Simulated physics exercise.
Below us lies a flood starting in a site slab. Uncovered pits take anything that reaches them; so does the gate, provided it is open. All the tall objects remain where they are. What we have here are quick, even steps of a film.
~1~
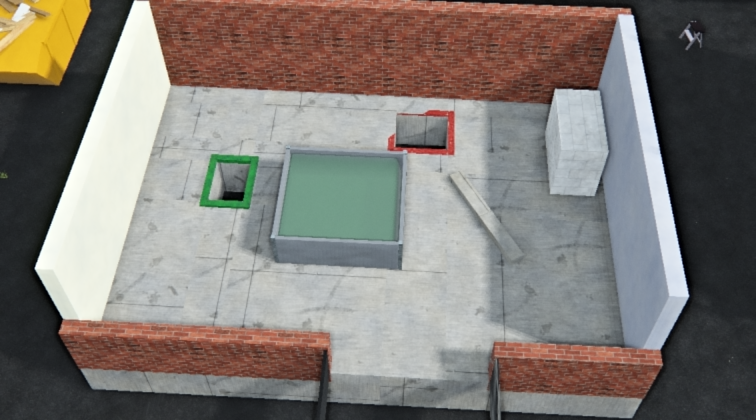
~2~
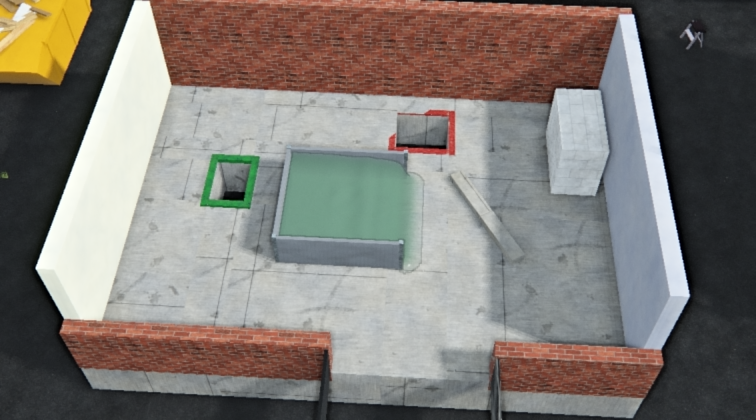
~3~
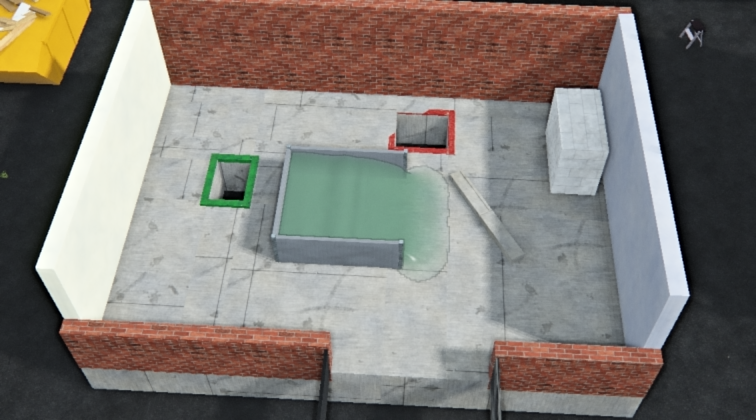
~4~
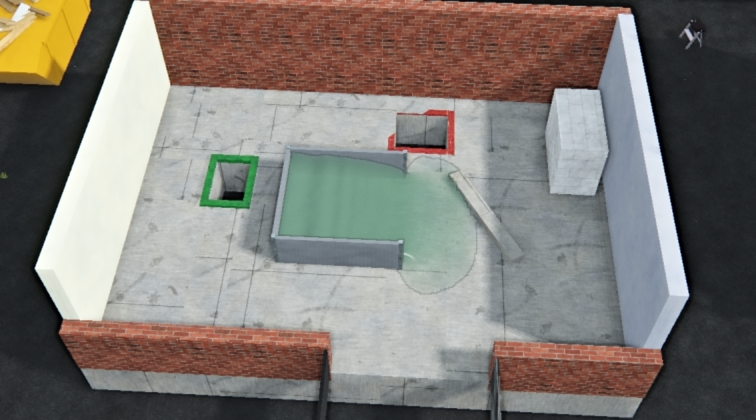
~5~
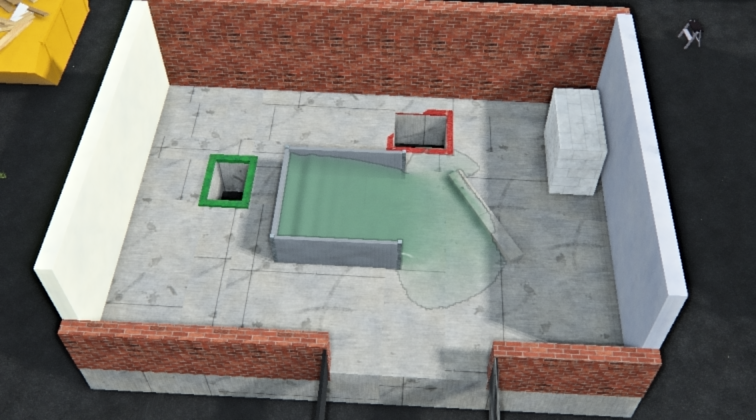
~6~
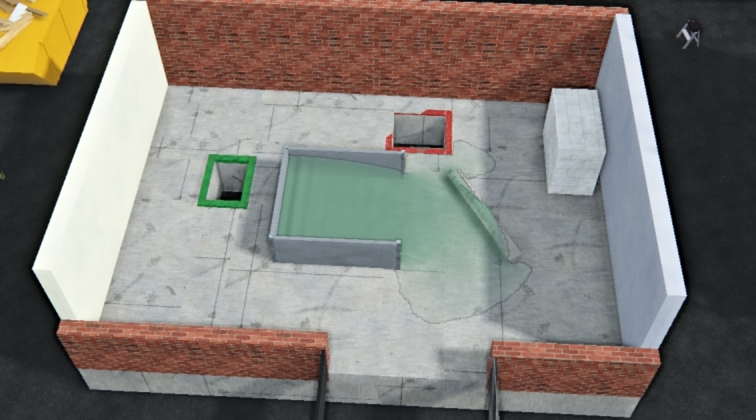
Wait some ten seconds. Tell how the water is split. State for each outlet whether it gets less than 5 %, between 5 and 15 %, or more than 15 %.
Outcome. The gate gets more than 15 %. The red pit gets more than 15 %. The green pit gets less than 5 %.
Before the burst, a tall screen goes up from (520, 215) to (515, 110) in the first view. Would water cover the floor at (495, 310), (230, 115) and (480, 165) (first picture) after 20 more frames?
In that order, I'd expect them to be reached by the flood, kept clear of the flood and reached by the flood.
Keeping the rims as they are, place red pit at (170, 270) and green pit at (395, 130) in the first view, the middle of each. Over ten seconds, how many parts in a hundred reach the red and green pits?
The red pit receives 0 per cent and the green pit 2 per cent.
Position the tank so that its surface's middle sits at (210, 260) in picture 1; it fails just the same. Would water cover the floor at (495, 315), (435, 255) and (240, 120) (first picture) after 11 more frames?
Checking the three spots, I get swamped, swamped, high and dry.
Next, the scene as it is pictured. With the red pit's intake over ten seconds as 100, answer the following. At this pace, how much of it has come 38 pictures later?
Roughly 45 per cent.
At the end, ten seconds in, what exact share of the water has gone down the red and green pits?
Around 18 percent for the first, around 0 percent for the second.
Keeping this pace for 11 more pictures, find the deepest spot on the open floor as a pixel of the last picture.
Around (615, 362).
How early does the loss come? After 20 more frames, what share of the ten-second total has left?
Estimate: 10 %.
A moment on, water covers 30 % of the floor; the gate 0 %, the red pit 0 %, the green pit 0 %.
Next, water covers 40 % of the floor; the gate 0 %, the red pit 1 %, the green pit 0 %.
Then, water covers 40 % of the floor; the gate 1 %, the red pit 2 %, the green pit 0 %.
Later, water covers 50 % of the floor; the gate 10 %, the red pit 8 %, the green pit 0 %.
In the end, water covers 50 % of the floor; the gate 22 %, the red pit 18 %, the green pit 0 %.
